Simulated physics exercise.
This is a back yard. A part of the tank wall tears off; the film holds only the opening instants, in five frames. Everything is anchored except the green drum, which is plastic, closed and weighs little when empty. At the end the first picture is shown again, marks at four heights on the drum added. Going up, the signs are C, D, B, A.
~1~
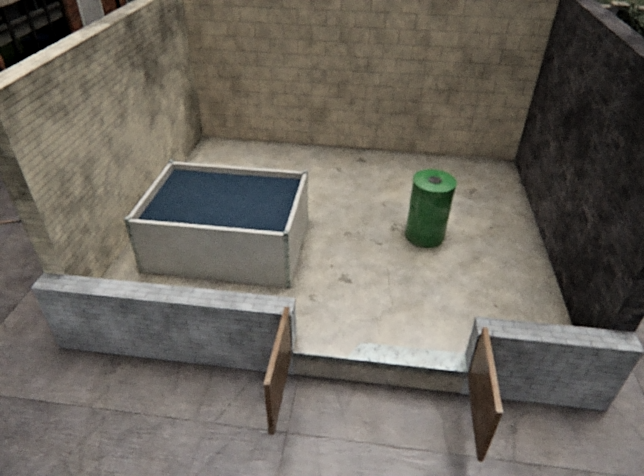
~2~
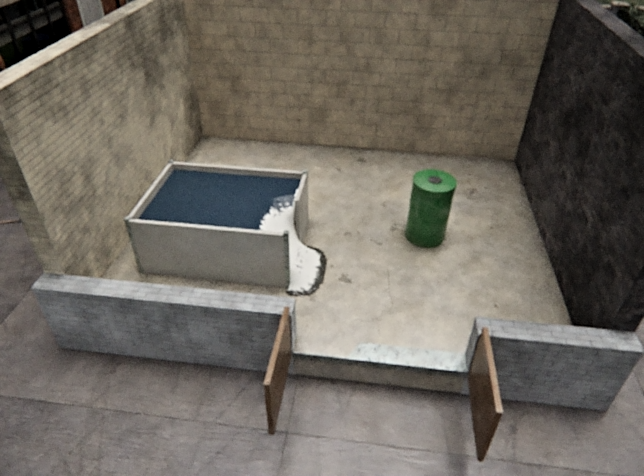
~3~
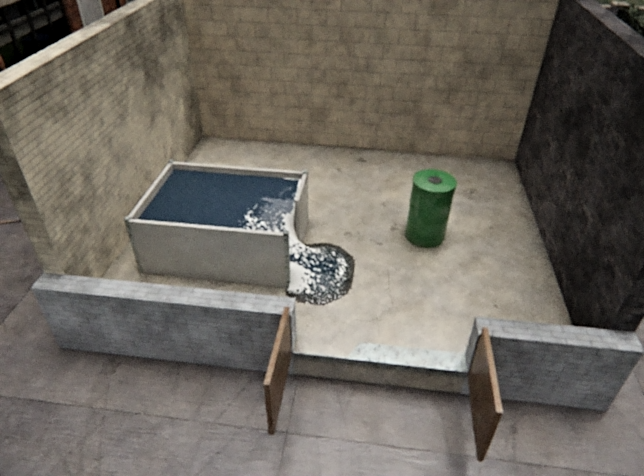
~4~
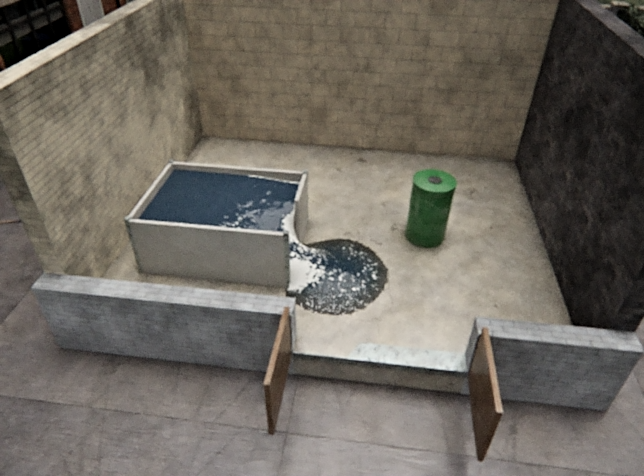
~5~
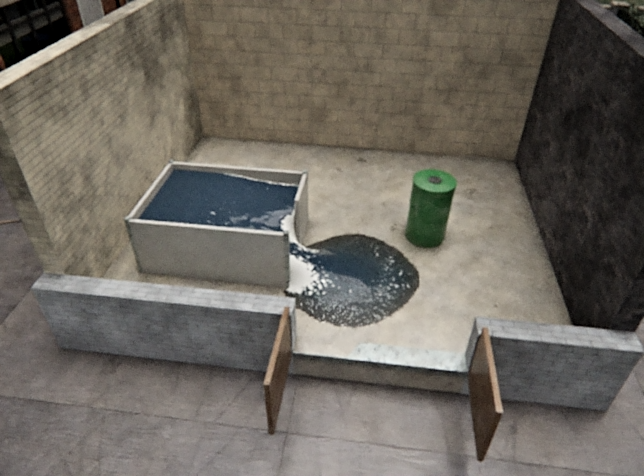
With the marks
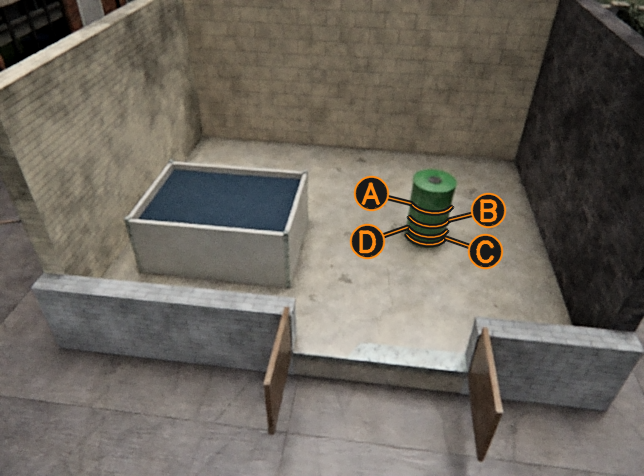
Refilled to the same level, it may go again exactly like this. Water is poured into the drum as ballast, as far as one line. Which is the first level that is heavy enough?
D will do.
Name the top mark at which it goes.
C it is.
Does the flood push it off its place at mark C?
Yes, it does.
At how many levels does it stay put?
Three.
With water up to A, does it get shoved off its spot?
No.
On the marked copy, A at (431, 213); B at (429, 226); C at (426, 244); D at (427, 237); from the bottom up C, D, B, A.
With A, it does not move.
With B, it does not move.
With C, it is pushed about twice its own width away.
With D, it shifts by a finger or two and stays.
